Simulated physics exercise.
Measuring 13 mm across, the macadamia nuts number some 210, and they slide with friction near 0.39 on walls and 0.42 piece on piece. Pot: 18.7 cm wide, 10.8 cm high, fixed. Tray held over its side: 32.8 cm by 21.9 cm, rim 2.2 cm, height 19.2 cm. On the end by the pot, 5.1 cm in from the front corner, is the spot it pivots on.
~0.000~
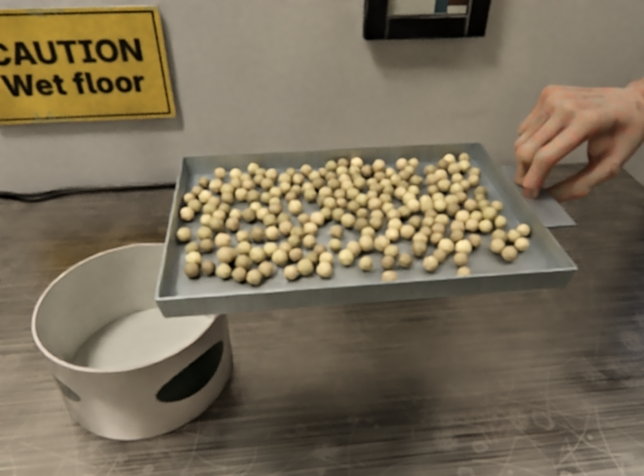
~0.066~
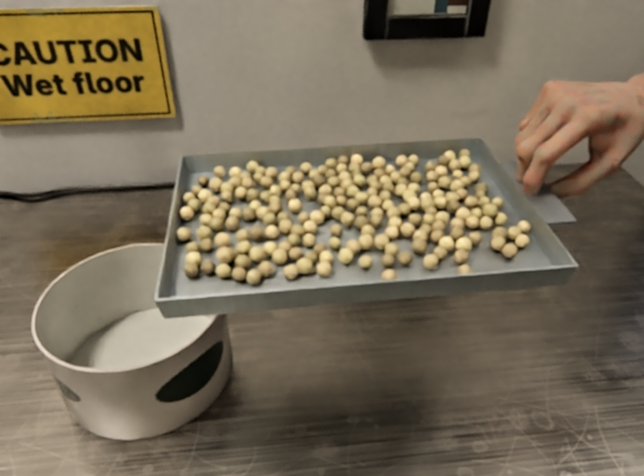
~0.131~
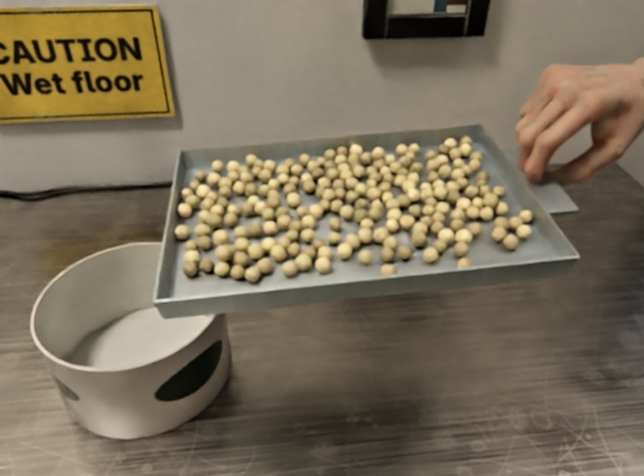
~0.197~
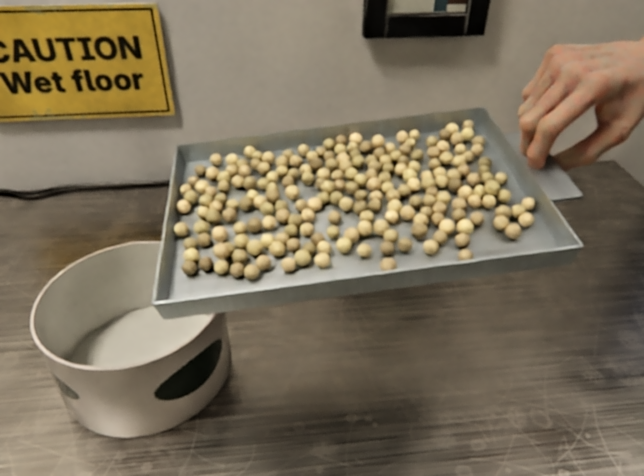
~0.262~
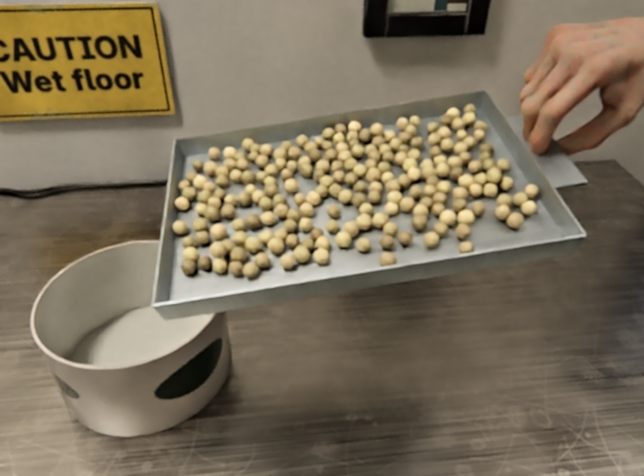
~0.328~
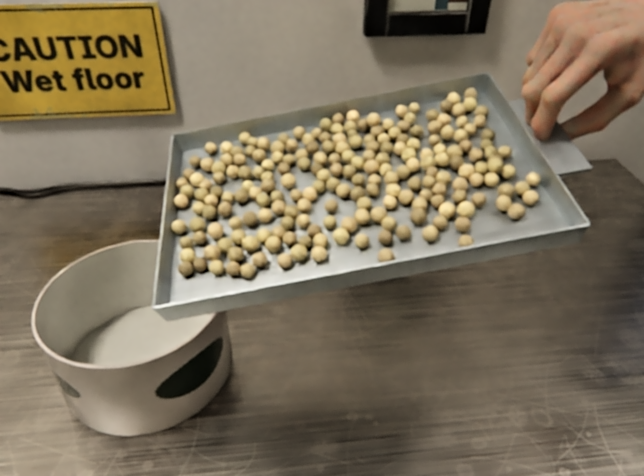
Tray of small round nuts tilting gradually down toward a white pot at left as a hand raises its right end.
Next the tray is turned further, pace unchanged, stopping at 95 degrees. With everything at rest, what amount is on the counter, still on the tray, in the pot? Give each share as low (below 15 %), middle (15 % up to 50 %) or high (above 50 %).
Counter - high, left on the tray - low, pot - low.
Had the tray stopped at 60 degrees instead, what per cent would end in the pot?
That would be around 0 percent.
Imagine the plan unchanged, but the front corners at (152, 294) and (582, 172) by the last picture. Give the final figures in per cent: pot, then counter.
In the pot: 85 per cent; on the counter: 15 per cent.
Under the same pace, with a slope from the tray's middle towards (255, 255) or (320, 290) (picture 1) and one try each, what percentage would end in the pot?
The share comes to about 35 in a hundred, then about 0 in a hundred.
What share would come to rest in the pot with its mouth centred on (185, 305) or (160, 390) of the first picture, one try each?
In order, about 10 and about 90 per cent.
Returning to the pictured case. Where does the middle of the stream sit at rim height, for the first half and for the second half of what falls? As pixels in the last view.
I'd mark about (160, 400) for the first half and about (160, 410) for the second.
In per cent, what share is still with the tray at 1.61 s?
Some 100 per cent of the load.
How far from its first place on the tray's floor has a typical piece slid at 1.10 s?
Displacement on the tray: Roughly 7 cm.
After 1.10 s, tilt 52 degrees; the tray holds 100 %, the pot 0 %.
Then, at 1.61 s, tilt 77 degrees; the tray holds 100 %, the pot 0 %.
After 2.19 s, tilt 95 degrees; the tray holds 20 %, the pot 5 %.
By 3.4 s all is still; counter 90 %, tray 0 %, pot 10 %.
